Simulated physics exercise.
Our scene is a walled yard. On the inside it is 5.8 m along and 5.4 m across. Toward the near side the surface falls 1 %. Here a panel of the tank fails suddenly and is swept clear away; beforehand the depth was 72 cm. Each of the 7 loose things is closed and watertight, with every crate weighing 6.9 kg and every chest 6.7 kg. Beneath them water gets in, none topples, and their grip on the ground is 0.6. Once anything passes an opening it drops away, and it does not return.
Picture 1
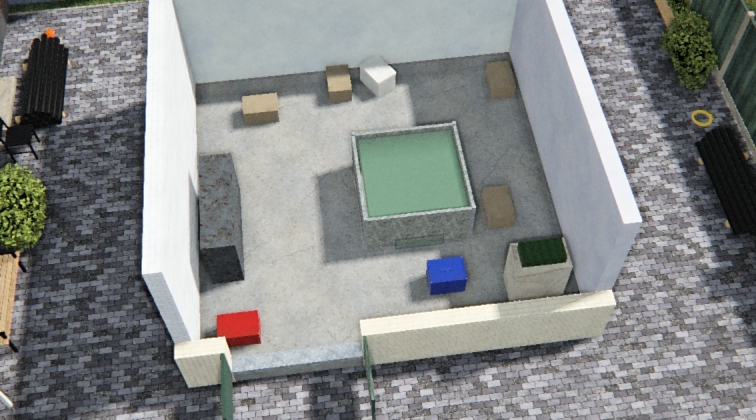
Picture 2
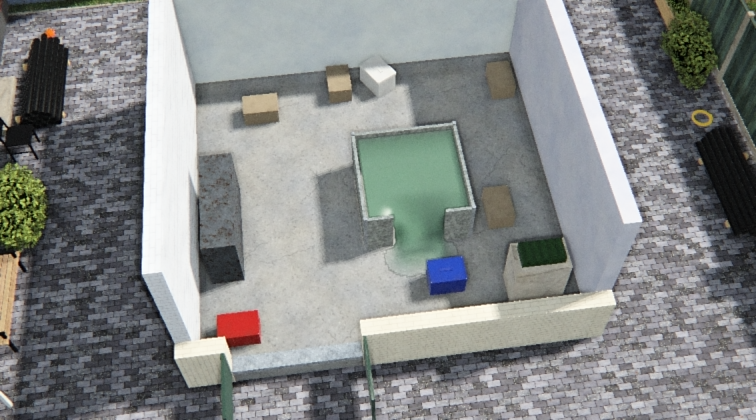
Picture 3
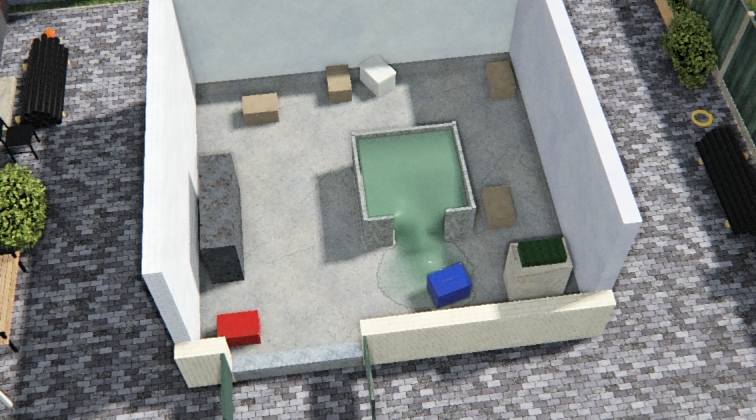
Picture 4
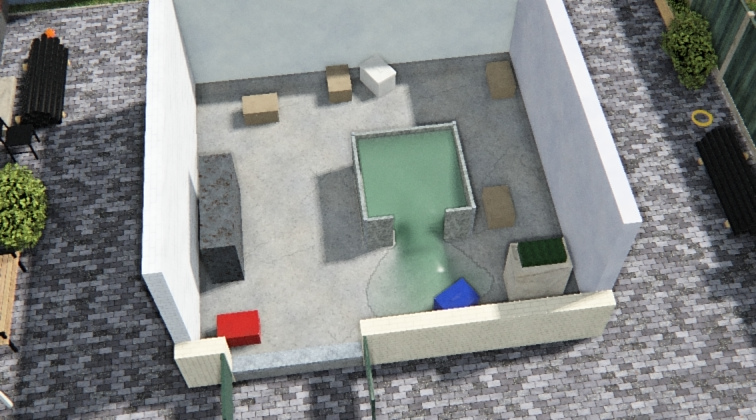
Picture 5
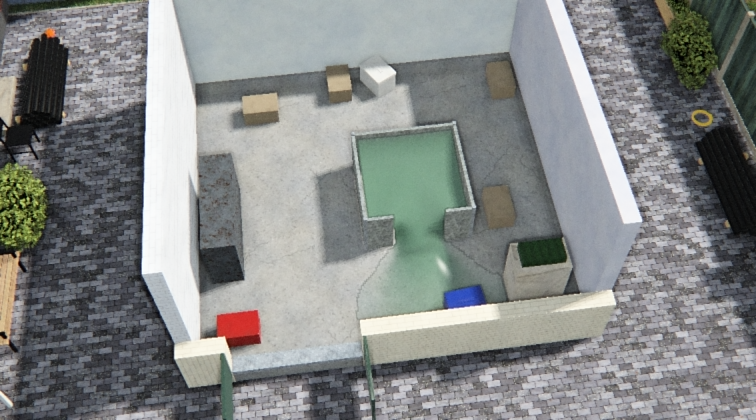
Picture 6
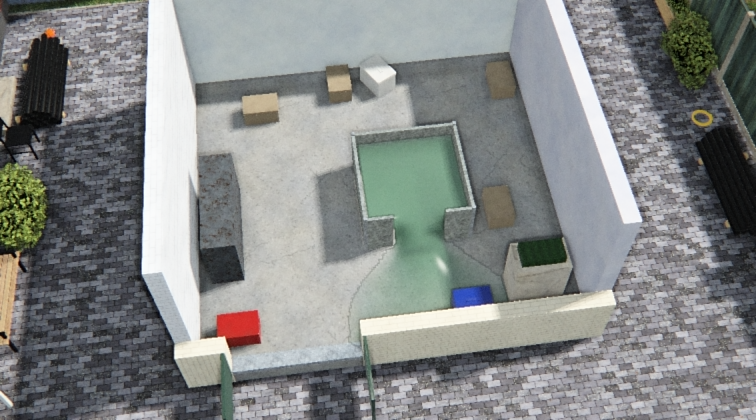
Green water pours from the tank's open near side and pushes the blue chest toward the low wall.
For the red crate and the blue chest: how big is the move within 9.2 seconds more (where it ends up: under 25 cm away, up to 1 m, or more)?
Outcome: The red crate is likely to be shunted a moderate way; the blue chest is likely to be swept off.
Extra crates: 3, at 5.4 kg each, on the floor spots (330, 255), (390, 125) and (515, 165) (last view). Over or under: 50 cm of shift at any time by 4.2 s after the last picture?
Within it, within it, beyond it.
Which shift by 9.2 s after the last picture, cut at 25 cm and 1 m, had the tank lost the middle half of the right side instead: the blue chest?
The blue chest is swept a long way.
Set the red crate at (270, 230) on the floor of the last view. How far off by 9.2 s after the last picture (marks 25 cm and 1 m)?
From that spot, it is pushed a bit.
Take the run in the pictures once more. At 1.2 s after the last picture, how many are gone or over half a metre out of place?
1 of them.
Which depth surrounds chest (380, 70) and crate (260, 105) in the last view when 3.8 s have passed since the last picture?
Depth approx. 0 cm / 0 cm.
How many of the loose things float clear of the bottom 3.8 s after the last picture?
Answer: 4.
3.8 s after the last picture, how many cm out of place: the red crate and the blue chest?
Close to 50 and 80 centimetres by then.
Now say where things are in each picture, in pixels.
In the first picture, the red crate at (238, 324), on the bottom; the blue chest at (447, 269), on the bottom; 2.5 m2 under water; 0 of 7 have shifted.
In the second picture, the red crate at (238, 324), on the bottom; the blue chest at (447, 269) rests on the ground; 3.1 m2 under water; 0 of 7 have shifted.
In the third picture, the red crate at (238, 324), on the bottom; the blue chest at (450, 280) rests on the ground, 18 cm from its start; water covers 3.6 m2; 1 of 7 have shifted.
In the fourth picture, the red crate at (238, 324) rests on the ground; the blue chest at (457, 298), on the bottom, 50 cm from its start; water covers 4.6 m2; 1 of 7 have shifted.
In the fifth picture, the red crate at (238, 324), on the bottom; the blue chest at (466, 301) rests on the ground, 60 cm from its start; water covers 5.2 m2; 1 of 7 have shifted.
In the sixth picture, the red crate at (238, 324) rests on the ground; the blue chest at (474, 300), afloat, 66 cm from its start; 5.5 m2 under water; 1 of 7 have shifted.
Then, 1.2 s after the last picture the red crate is near (222, 325), 0.2 m from its start, afloat; the blue chest is near (498, 291), 0.9 m from its start, afloat; 0 of 7 are out; 2 afloat.
Then, 3.8 s after the last picture the red crate is near (215, 300), 0.5 m from its start, afloat; the blue chest is near (495, 291), 0.8 m from its start, afloat; 0 of 7 are out; 4 afloat.
Then, 6.2 s after the last picture the red crate is near (220, 282), 0.7 m from its start, afloat; the blue chest is near (494, 216), 1.2 m from its start, aground; 0 of 7 are out; 5 afloat.
Then, 9.2 s after the last picture the red crate is near (220, 283), 0.7 m from its start, afloat; the blue chest is near (493, 141), 2.6 m from its start, afloat; 0 of 7 are out; 7 afloat.
